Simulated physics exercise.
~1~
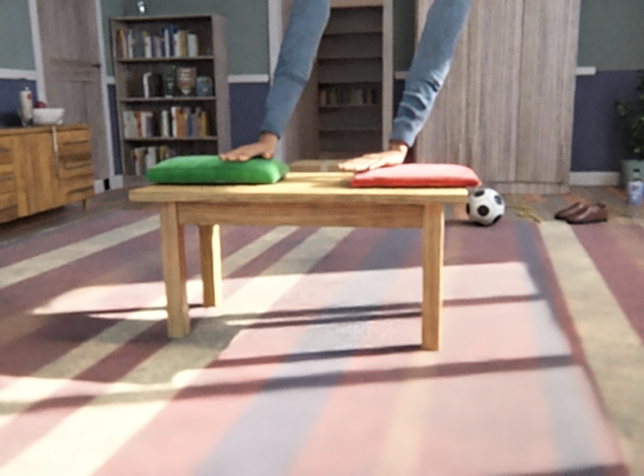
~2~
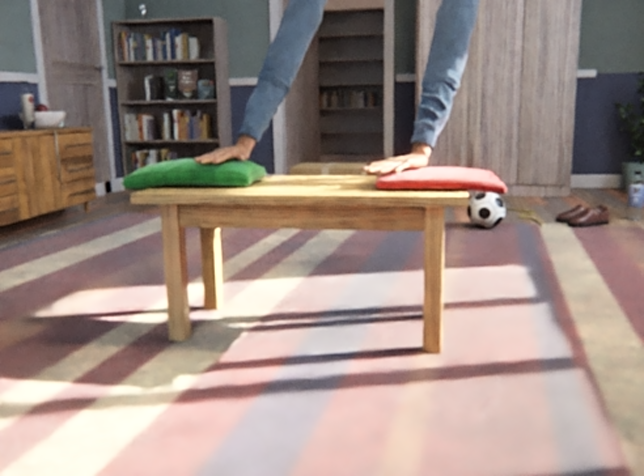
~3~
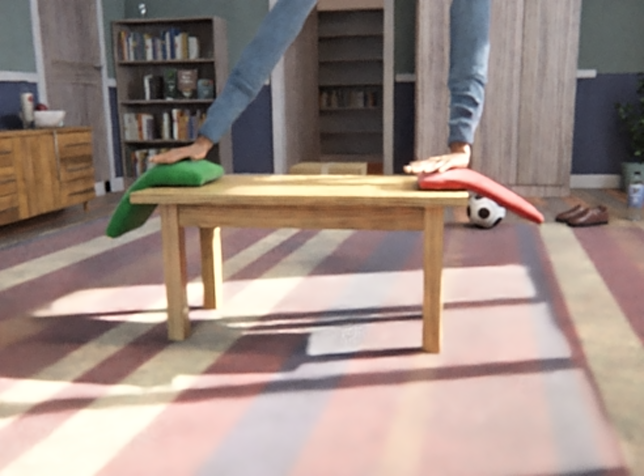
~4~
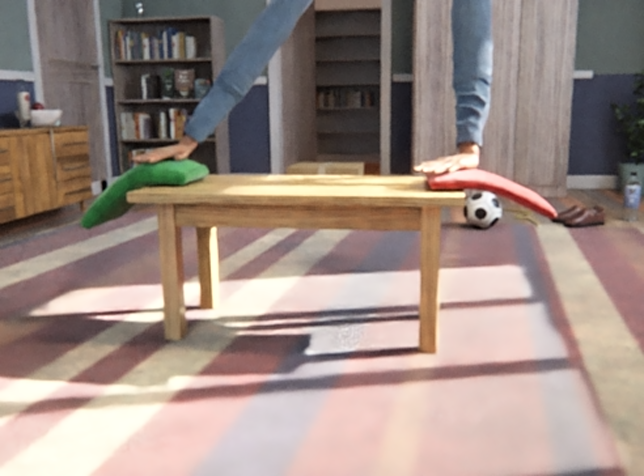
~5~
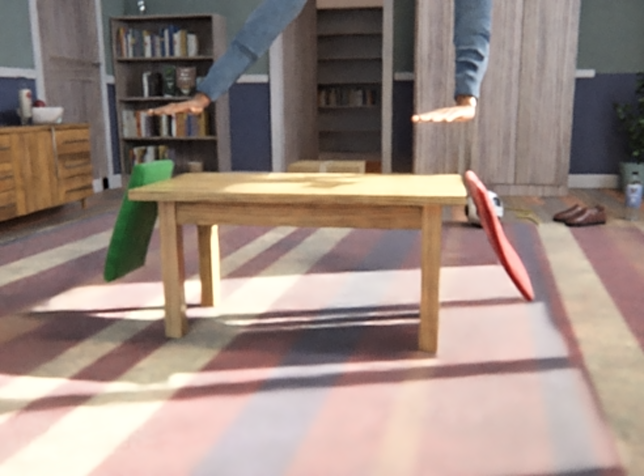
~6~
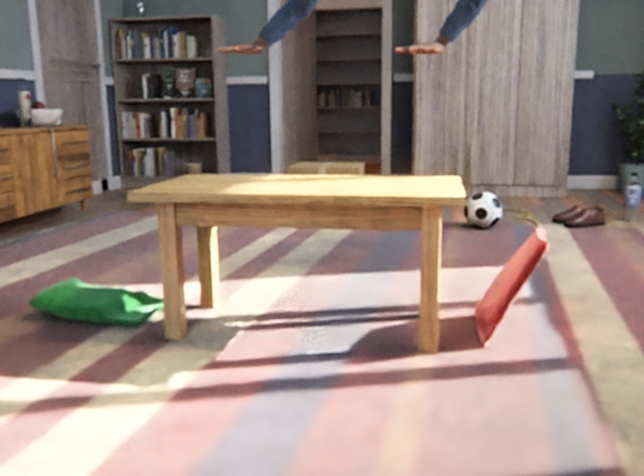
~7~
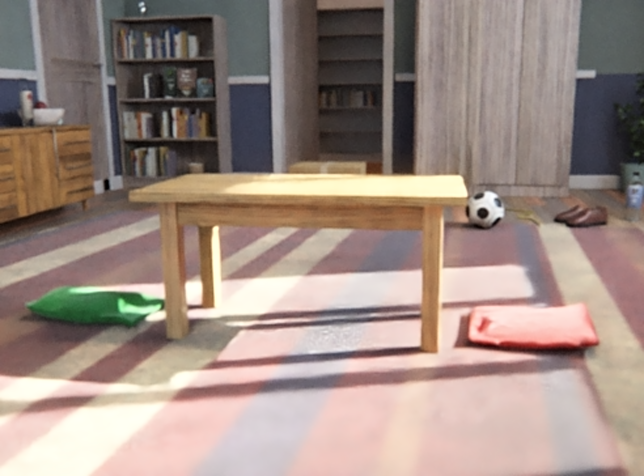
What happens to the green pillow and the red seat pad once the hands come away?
Both fall off the bench. The green pillow drops to the rug on the left, and the red seat pad slumps off the right end and ends up lying on the rug there.
Two hands in blue sleeves press on a green pillow and a red seat pad at opposite ends of a short wooden bench, seen from the front in a slightly swaying view. The bench stands on a striped rug, with bookshelves, a wooden cabinet and a soccer ball behind. The hands slide the green pillow left and the red pad right until both droop over the ends. Then the hands lift away, and both cushions slip off. The green one lands on the rug at left, while the red one lands on its edge and tips flat at right.
